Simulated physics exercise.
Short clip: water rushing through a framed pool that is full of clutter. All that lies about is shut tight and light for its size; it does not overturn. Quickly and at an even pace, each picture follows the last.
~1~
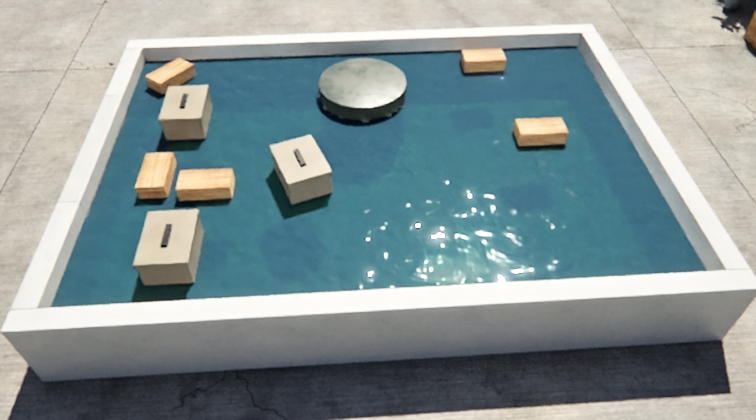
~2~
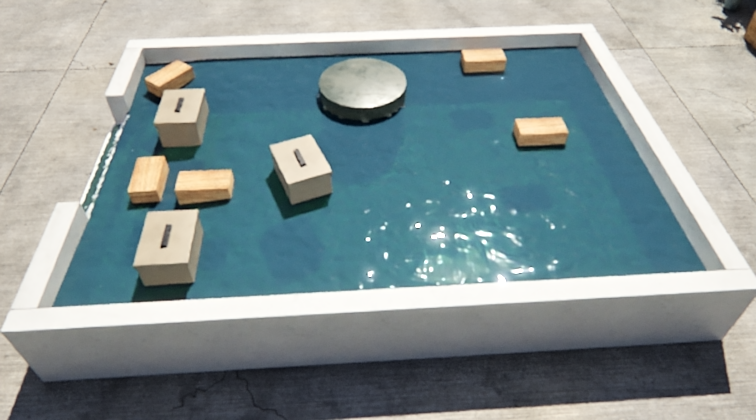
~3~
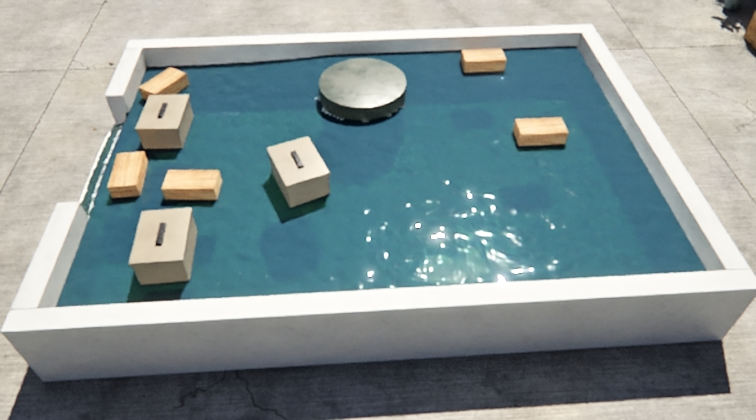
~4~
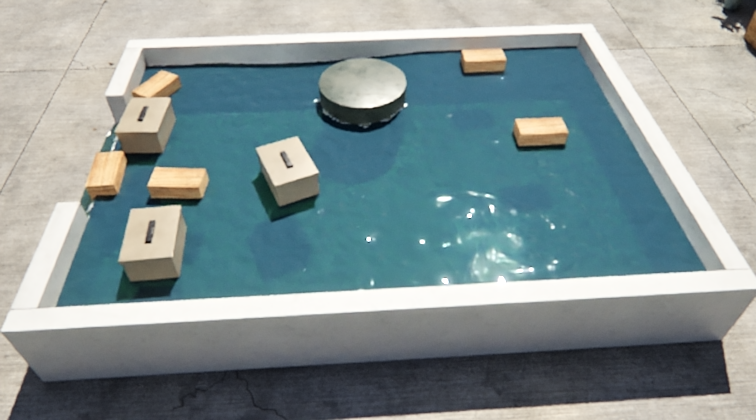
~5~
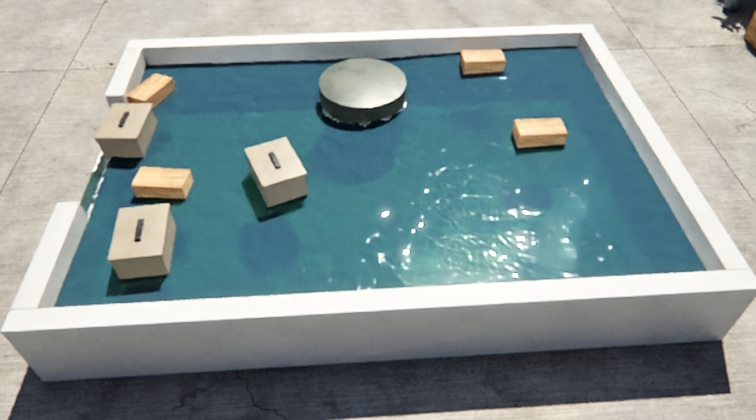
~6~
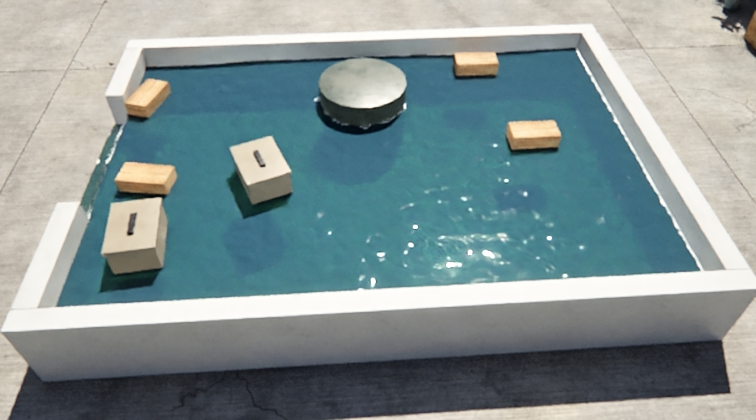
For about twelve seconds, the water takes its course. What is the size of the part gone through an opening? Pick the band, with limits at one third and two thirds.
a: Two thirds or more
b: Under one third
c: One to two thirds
Two thirds or more (a).
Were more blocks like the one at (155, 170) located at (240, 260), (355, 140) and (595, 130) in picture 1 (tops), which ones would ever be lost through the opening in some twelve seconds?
In order: Exits; exits; never exits.
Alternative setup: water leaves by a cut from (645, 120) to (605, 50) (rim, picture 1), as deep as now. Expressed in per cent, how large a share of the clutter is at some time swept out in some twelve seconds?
Roughly 20 %.
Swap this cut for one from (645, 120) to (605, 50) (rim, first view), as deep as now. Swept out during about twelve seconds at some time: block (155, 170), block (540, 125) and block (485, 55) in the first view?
Per item as listed - not lost, swept away, swept away.
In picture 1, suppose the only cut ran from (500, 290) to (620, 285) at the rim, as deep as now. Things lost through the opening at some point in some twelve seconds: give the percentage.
My figure is 0 %.
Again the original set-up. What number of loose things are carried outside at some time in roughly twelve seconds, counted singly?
It comes to 6.
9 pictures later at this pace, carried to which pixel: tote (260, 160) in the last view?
Estimated position: Approx. (159, 151).
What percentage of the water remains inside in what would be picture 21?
Roughly 70 percent.
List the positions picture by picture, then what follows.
In the first frame, a block at (204, 179), afloat; a tote at (300, 158) floats; 0 of 8 have shifted.
In the second frame, a block at (203, 180), afloat; a tote at (300, 158), afloat; 1 of 8 have shifted.
In the third frame, a block at (191, 180) floats, close to its start; a tote at (297, 160) floats; 5 of 8 have shifted.
In the fourth frame, a block at (177, 178) floats, close to its start; a tote at (287, 160) floats, close to its start; 6 of 8 have shifted.
In the fifth frame, a block at (161, 177) floats, close to its start; a tote at (275, 161) floats, close to its start; 6 of 8 have shifted.
In the sixth frame, a block at (144, 173) floats, a stride from its start; a tote at (260, 160) floats, close to its start; 7 of 8 have shifted.
A moment on, 2 of 8 are out; 6 afloat.
Next, 5 of 8 are out; 3 afloat.
Later, 6 of 8 are out; 2 afloat.
In the end, 6 of 8 are out; 2 afloat.
